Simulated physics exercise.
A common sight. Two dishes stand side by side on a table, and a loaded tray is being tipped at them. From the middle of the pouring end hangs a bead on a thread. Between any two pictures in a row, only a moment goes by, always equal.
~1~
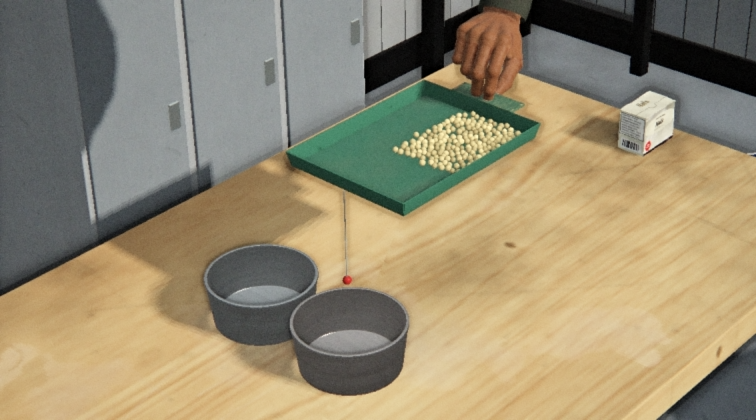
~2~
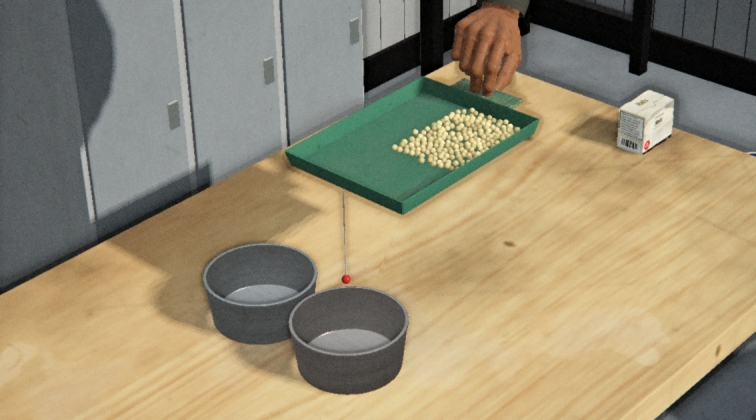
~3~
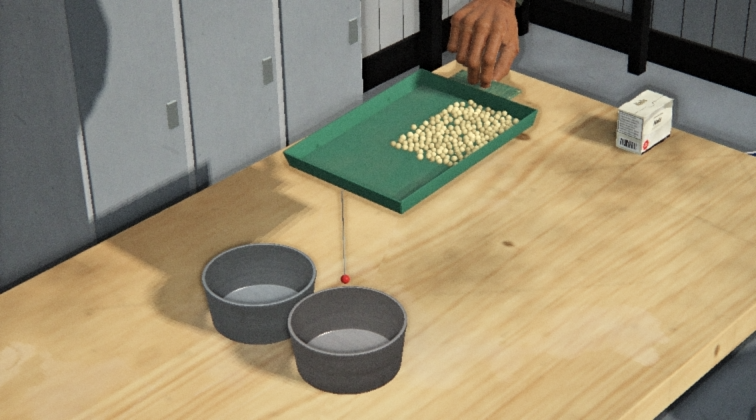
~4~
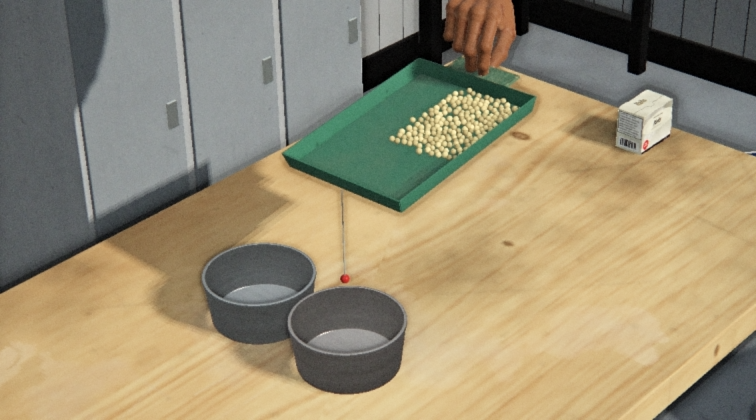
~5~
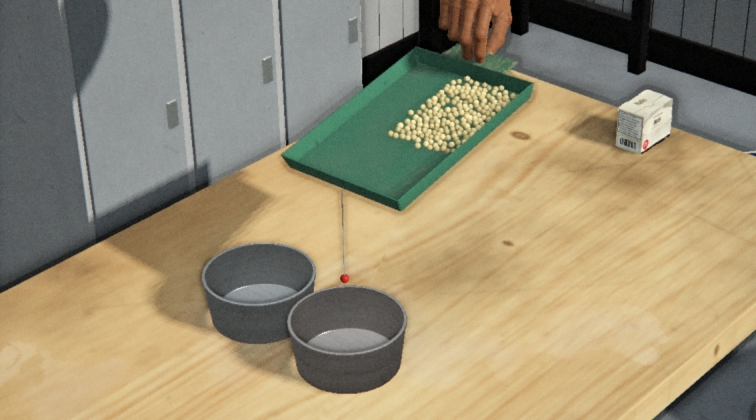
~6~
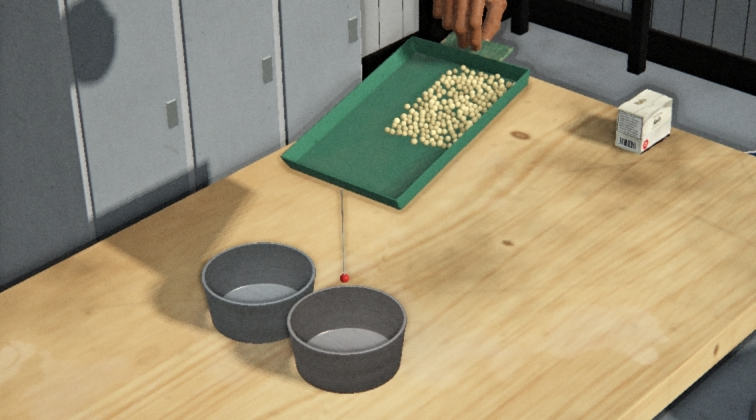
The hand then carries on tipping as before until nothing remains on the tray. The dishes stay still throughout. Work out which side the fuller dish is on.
Pretty sure the heavier pile builds up on the left there.
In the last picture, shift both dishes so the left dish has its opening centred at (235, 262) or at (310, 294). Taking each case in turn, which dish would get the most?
With the dishes at the first place it's the right-side dish, and at the second it's the left-side dish.
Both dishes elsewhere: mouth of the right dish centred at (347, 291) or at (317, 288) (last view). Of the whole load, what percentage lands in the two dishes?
60 per cent, then 80 per cent.
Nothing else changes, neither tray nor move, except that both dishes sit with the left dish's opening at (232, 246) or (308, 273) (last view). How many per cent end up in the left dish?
Roughly 0 per cent, and 70 per cent.
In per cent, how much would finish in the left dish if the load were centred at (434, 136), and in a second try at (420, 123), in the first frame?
Shares: 70 % for the first, 80 % for the second.
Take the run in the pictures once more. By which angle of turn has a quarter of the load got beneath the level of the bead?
100 degrees.
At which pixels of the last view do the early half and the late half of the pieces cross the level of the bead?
The opening half passes (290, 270), the closing half (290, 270).
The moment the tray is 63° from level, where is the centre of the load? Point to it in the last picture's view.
In the last view the centre sits at roughly (323, 178).
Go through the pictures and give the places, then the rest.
In the first picture, corners of the pouring end near (291, 151) and (403, 200), level; middle of the load near (461, 141), soya beans; left dish near (222, 316); right dish near (310, 364); bead on its thread near (347, 280).
In the second picture, corners of the pouring end near (290, 150) and (402, 199), level; middle of the load near (460, 138).
In the third picture, corners of the pouring end near (289, 151) and (400, 199), tipped barely, lowest at the left corner; middle of the load near (459, 132).
In the fourth picture, corners of the pouring end near (288, 152) and (399, 198), tipped a little, lowest at the left corner; middle of the load near (457, 123).
In the fifth picture, corners of the pouring end near (287, 154) and (398, 197), tipped a little, lowest at the left corner; middle of the load near (456, 114).
In the sixth picture, corners of the pouring end near (286, 155) and (396, 197), tipped clearly, lowest at the left corner; middle of the load near (452, 106); left dish near (219, 313); right dish near (307, 362).
Shortly afterwards, tray tipped steeply; the bulk on the tray; only a few in the right dish; a little in the left dish; only a few outside both; a little in the air.
Next, tray tipped past a quarter turn; near a quarter on the tray; a little in the right dish; near a quarter in the left dish; only a few outside both; near a third in the air.
Some moments later, tray tipped past a quarter turn; near a third in the right dish; near two thirds in the left dish; a little outside both.
In the end, tray tipped past a quarter turn; near a third in the right dish; near two thirds in the left dish; a little outside both.
